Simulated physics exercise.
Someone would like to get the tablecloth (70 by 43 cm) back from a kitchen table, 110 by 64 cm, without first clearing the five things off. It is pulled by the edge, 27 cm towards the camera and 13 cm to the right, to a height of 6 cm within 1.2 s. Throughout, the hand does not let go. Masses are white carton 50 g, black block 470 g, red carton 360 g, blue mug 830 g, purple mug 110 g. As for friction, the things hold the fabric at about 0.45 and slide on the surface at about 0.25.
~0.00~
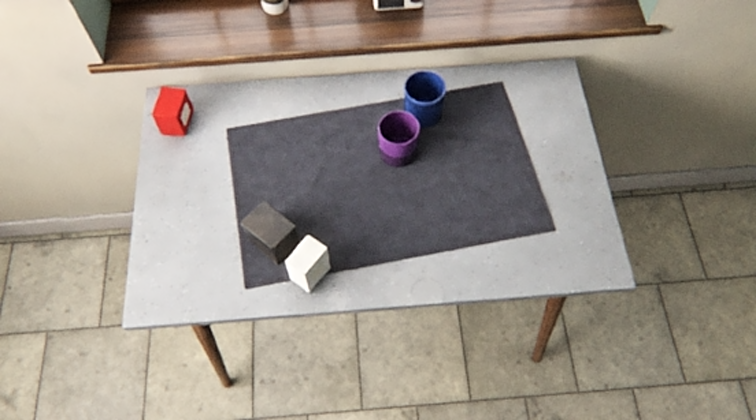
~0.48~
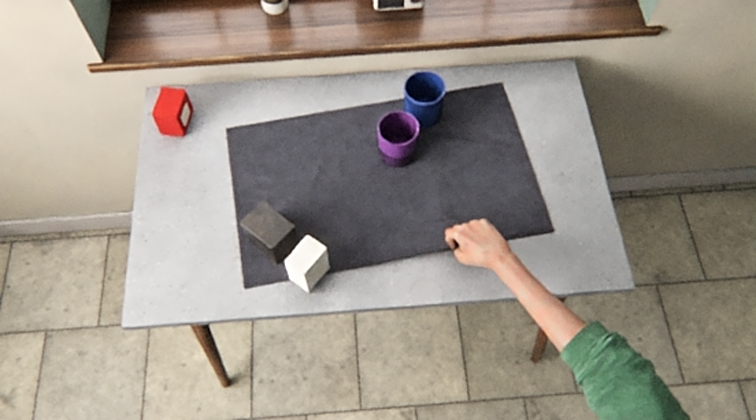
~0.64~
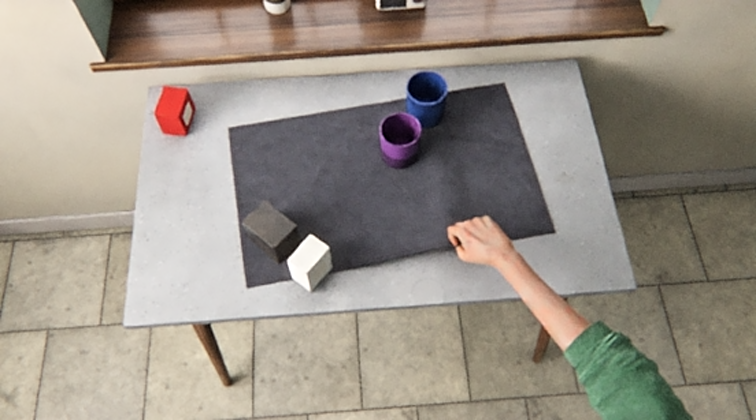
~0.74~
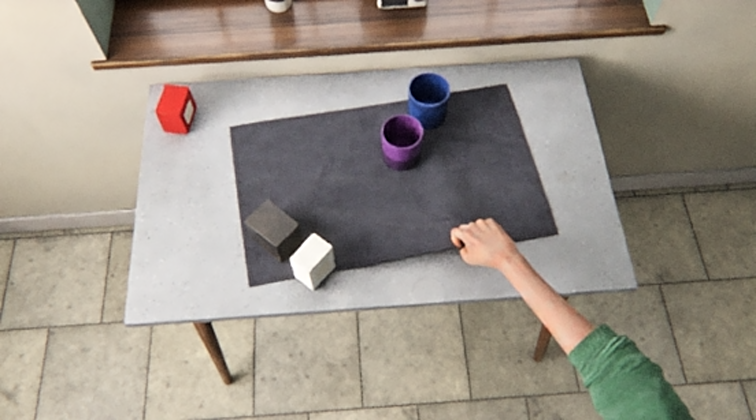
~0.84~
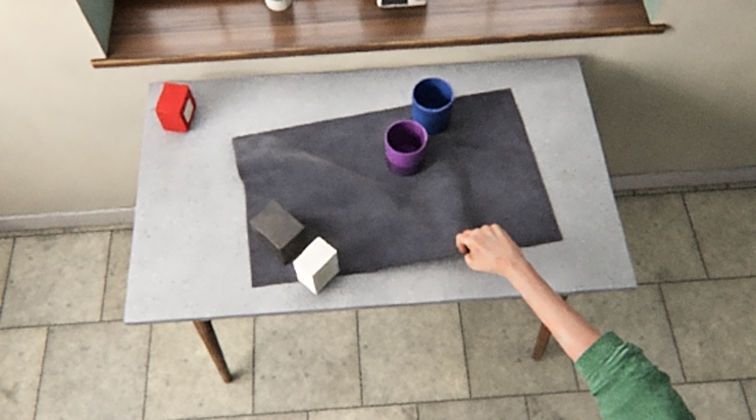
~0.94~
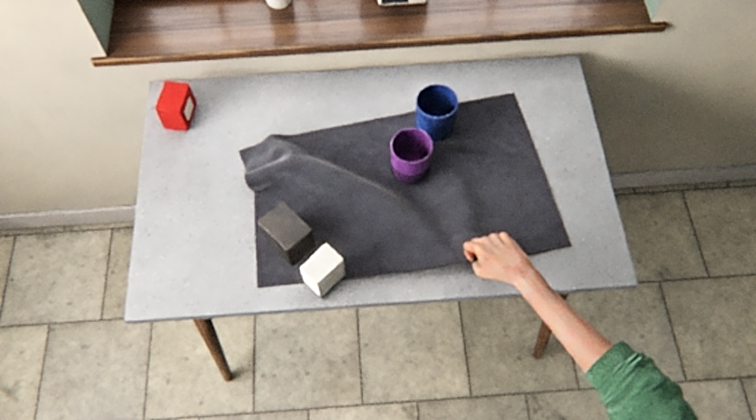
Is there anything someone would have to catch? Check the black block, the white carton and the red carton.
My prediction: The black block won't leave; the white carton won't stay; the red carton won't leave.
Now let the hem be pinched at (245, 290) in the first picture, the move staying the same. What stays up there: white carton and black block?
At the end, the white carton ends up off the top, while the black block ends up off the top.
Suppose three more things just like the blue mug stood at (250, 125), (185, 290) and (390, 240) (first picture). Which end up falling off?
Log, listed order - kept / kept / lost.
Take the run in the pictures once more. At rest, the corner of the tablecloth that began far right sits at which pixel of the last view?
(552, 163), roughly.
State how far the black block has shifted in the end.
I'd say around 25 cm for the black block.
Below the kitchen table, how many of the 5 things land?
Counted result: 1.
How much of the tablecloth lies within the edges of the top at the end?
About 70 per cent.
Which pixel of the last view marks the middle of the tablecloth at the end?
(450, 281), roughly.
After 1.2 s, 100 % of the tablecloth is still over the top; black block 9 cm off its start, white carton 9 cm off its start, purple mug 14 cm off its start.
After 1.4 s, 90 % of the tablecloth is still over the top; black block 16 cm off its start, white carton 15 cm off its start, purple mug 22 cm off its start.
After 1.6 s, 75 % of the tablecloth is still over the top; white carton over the edge, black block 22 cm off its start at (360, 264), purple mug 29 cm off its start at (457, 227).
After 1.8 s, 70 % of the tablecloth is still over the top; white carton over the edge, black block 24 cm off its start, purple mug 31 cm off its start.
After 3.4 s, 70 % of the tablecloth is still over the top; white carton over the edge, black block 24 cm off its start at (365, 273), red carton 0 cm off its start at (172, 96), purple mug 31 cm off its start at (462, 236).
